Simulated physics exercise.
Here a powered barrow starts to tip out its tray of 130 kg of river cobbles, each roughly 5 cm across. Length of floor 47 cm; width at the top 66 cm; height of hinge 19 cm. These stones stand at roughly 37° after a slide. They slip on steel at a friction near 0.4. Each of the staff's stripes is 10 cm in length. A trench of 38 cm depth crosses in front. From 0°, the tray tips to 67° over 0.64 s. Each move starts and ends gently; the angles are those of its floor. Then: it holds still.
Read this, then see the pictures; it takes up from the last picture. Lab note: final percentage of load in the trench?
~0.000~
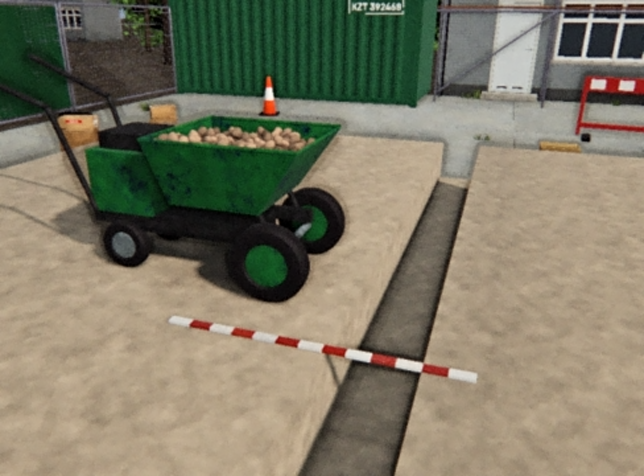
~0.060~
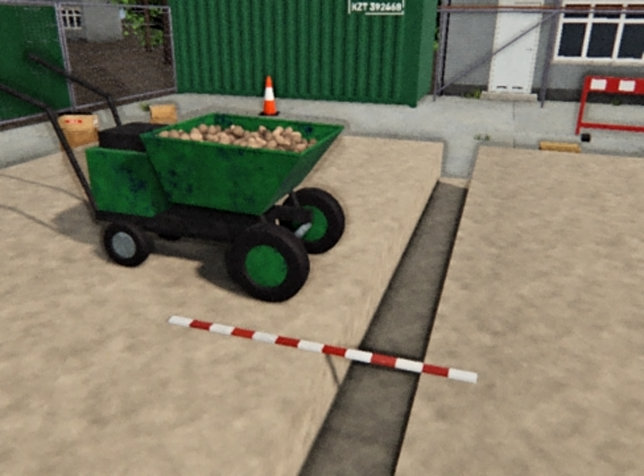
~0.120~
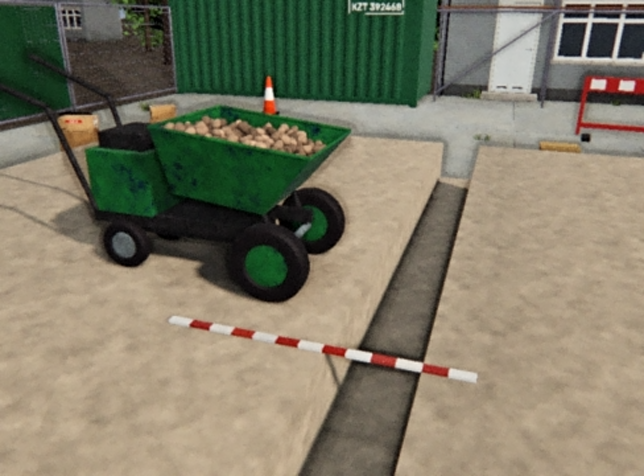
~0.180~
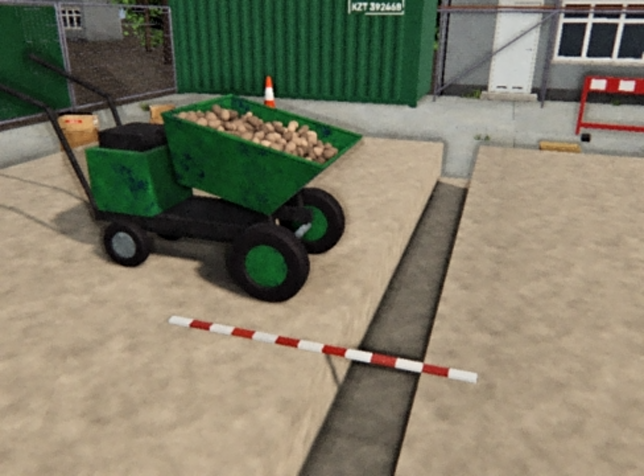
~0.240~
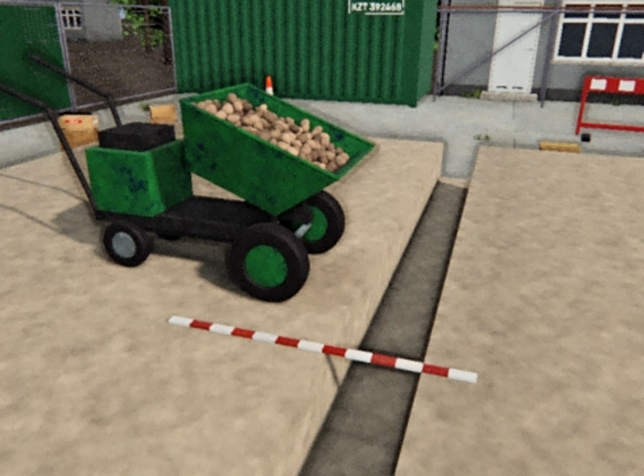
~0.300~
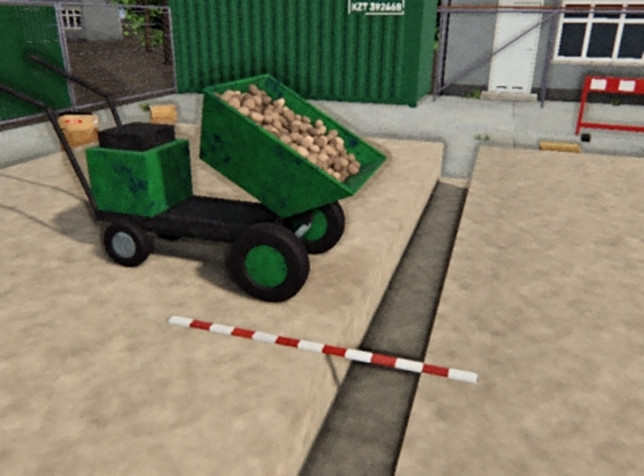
Approx. 50 %.
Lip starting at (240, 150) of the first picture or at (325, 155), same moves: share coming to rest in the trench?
The first gives about 90 percent and the second about 30 percent.
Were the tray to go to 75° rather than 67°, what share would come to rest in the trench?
Trench share: Approx. 45%.
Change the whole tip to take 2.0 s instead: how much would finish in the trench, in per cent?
In that case some 70 per cent.
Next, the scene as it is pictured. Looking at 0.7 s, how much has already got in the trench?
Roughly 15 percent of the load.
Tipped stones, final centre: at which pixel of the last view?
The tipped stones centre close to (436, 295).
After 0.5 s the floor is at 57°; 100 % in the tray; the foremost stones are at (373, 213).
After 0.7 s the floor is at 67°; 77 % in the tray, 13 % in the trench, 9 % past the trench; the foremost stones are at (468, 301).
After 1.1 s the floor is at 67°; 33 % in the tray, 20 % in the trench, 47 % past the trench; the foremost stones are at (631, 319).
After 3.0 s the floor is at 67°; 4 % in the tray, 50 % in the trench, 47 % past the trench; the foremost stones are past the picture's edge.
